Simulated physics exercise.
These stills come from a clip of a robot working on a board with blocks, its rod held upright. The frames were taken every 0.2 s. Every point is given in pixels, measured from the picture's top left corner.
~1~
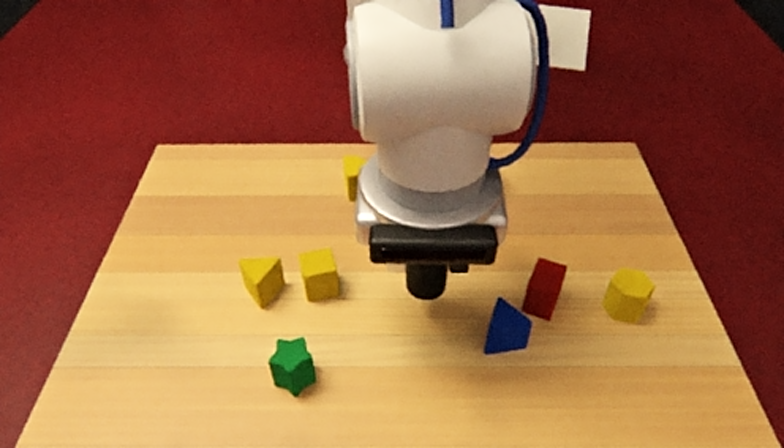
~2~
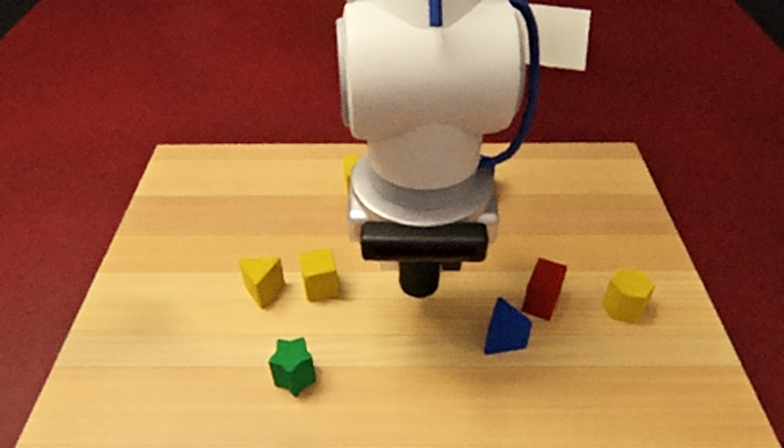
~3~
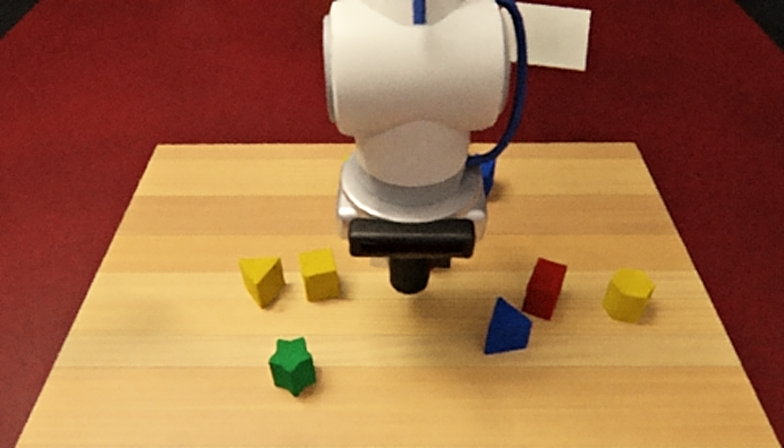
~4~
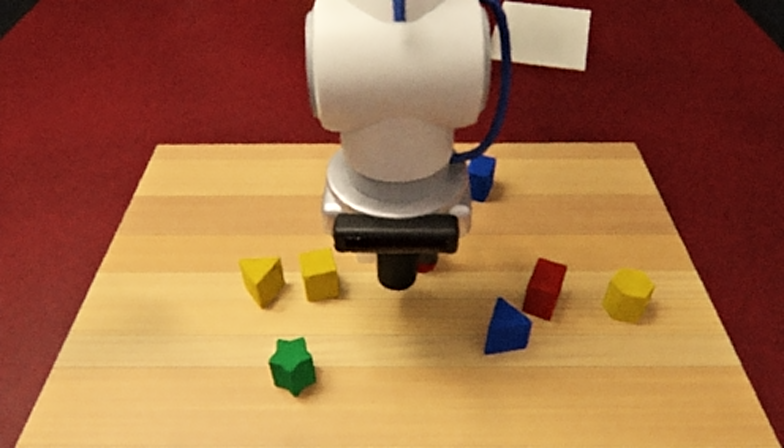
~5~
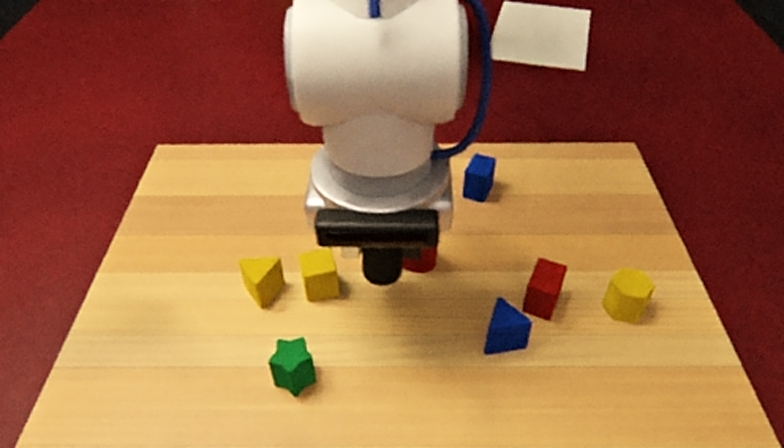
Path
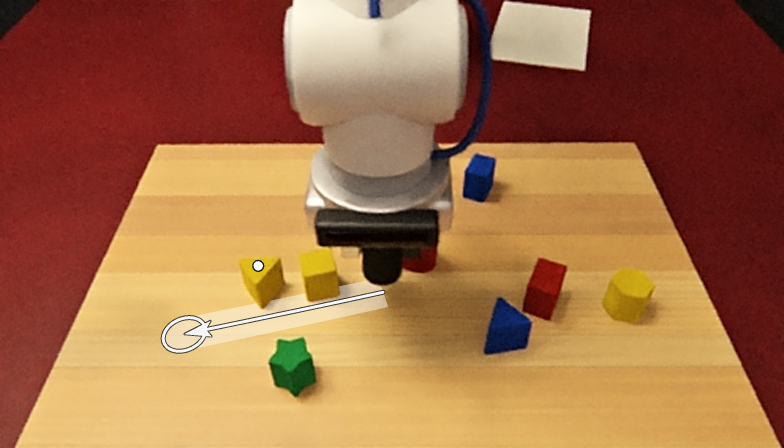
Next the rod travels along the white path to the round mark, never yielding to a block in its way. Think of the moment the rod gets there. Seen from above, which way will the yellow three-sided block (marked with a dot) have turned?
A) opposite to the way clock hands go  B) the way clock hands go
I'll go with A - opposite to the way clock hands go.
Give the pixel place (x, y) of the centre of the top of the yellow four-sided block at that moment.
That would be at about pixel (283, 259).
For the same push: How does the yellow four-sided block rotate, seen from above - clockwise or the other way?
Viewed from the top, it goes clockwise.
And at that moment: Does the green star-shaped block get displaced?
Going by the path, no.
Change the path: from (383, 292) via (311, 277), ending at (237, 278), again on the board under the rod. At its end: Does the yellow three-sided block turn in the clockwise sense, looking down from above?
In short: No.
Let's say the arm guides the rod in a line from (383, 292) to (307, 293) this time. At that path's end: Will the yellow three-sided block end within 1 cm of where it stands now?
No, that is not what happens.
Path on the board, straight from (383, 292) to (184, 334); the dot is on the yellow three-sided block.
The first path, step by step. One third of the way, rod at (317, 287); yellow three-sided block at (254, 264), turned 15° anticlockwise; yellow four-sided block at (292, 260), turned 65° clockwise.
Two thirds of the way, rod at (246, 301); yellow three-sided block at (251, 260), turned 40° anticlockwise; yellow four-sided block at (283, 259), turned 90° clockwise.
At the end, rod at (177, 315); yellow three-sided block at (251, 260), turned 40° anticlockwise; green star-shaped block in place; yellow four-sided block at (283, 259), turned 90° clockwise; red elliptical block in place.
